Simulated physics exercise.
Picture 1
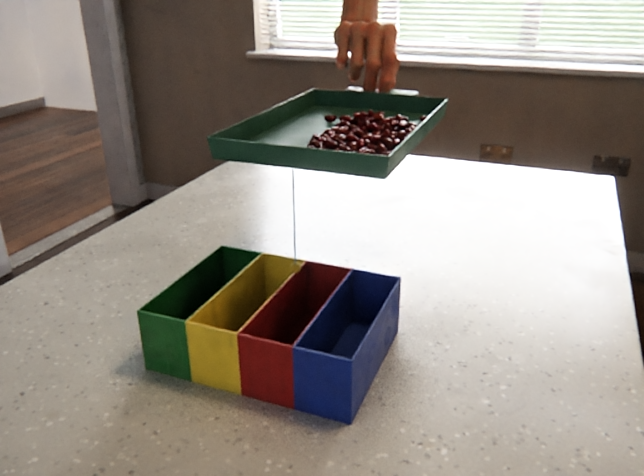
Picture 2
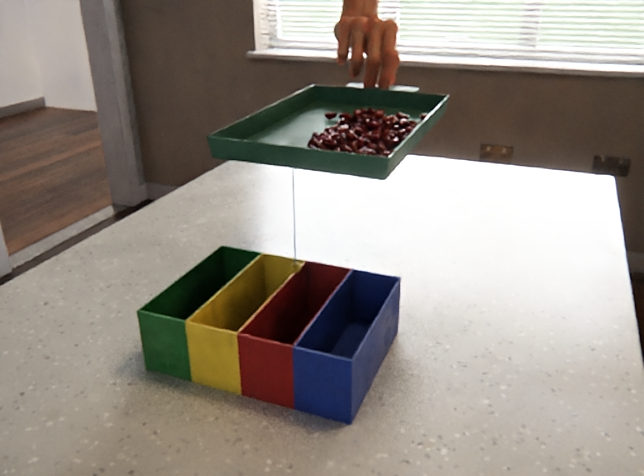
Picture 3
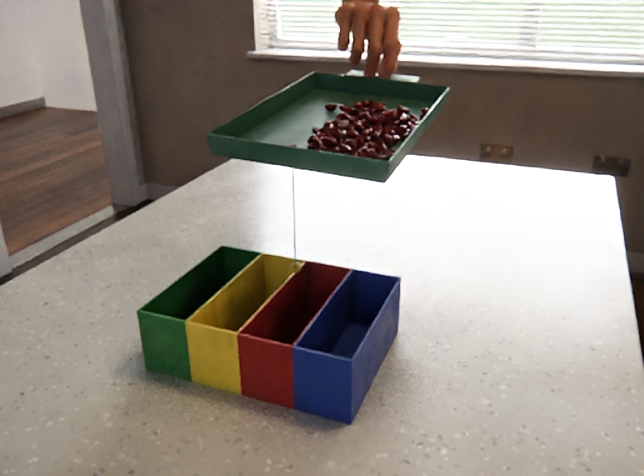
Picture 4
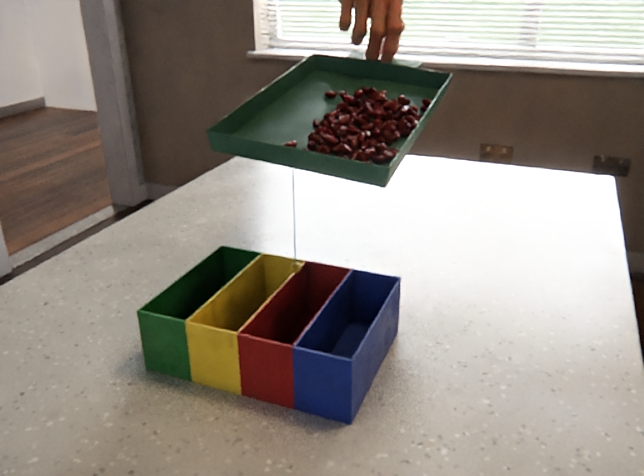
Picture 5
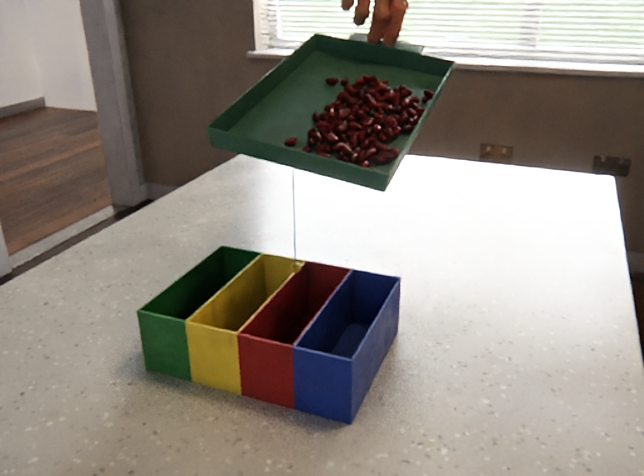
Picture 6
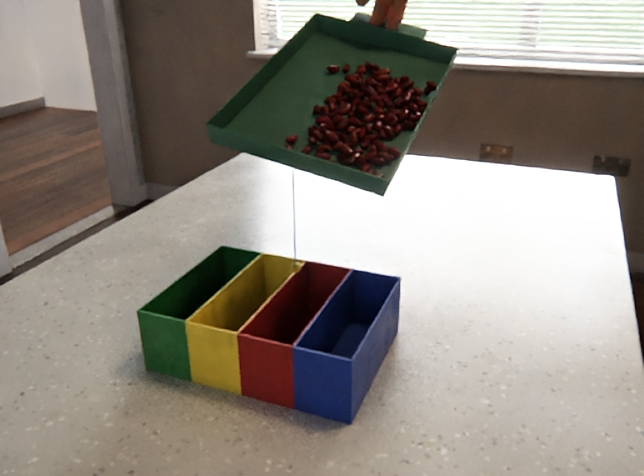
A hand raises the back of a green tray of kidney beans, tilting it toward the viewer.
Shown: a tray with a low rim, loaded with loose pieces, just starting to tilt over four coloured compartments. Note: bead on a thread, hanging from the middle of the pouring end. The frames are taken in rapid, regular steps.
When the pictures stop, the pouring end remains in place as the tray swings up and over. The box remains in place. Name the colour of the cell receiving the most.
That is the blue one.
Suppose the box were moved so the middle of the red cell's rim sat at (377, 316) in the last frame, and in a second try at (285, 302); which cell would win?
Result 1: The red cell; result 2: That blue cell.
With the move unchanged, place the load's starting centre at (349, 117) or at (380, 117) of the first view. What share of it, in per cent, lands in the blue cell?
About 70 % and 70 %.
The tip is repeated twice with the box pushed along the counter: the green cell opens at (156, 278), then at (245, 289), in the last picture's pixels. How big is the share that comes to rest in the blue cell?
10 %, 30 %.
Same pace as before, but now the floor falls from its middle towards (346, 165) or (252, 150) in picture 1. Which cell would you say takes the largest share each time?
First aim: Blue. Second aim: The green cell.
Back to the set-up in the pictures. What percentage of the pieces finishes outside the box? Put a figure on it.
Estimate: Around 30 percent.
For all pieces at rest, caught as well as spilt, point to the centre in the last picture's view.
I'd put the middle somewhere around (363, 361).
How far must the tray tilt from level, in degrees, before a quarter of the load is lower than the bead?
About 110° of tilt.
Just after the last frame, tray tipped steeply; every one on the tray.
A moment on, tray tipped past a quarter turn; the larger part on the tray; about a tenth in the blue cell; about a tenth falling or outside the box.
Further on, tray tipped past a quarter turn; roughly two thirds in the blue cell; about a tenth in the red cell; roughly a third falling or outside the box.
When it is over, tray tipped past a quarter turn; roughly two thirds in the blue cell; about a tenth in the red cell; not one in the yellow cell; not one in the green cell; roughly a third outside the box.
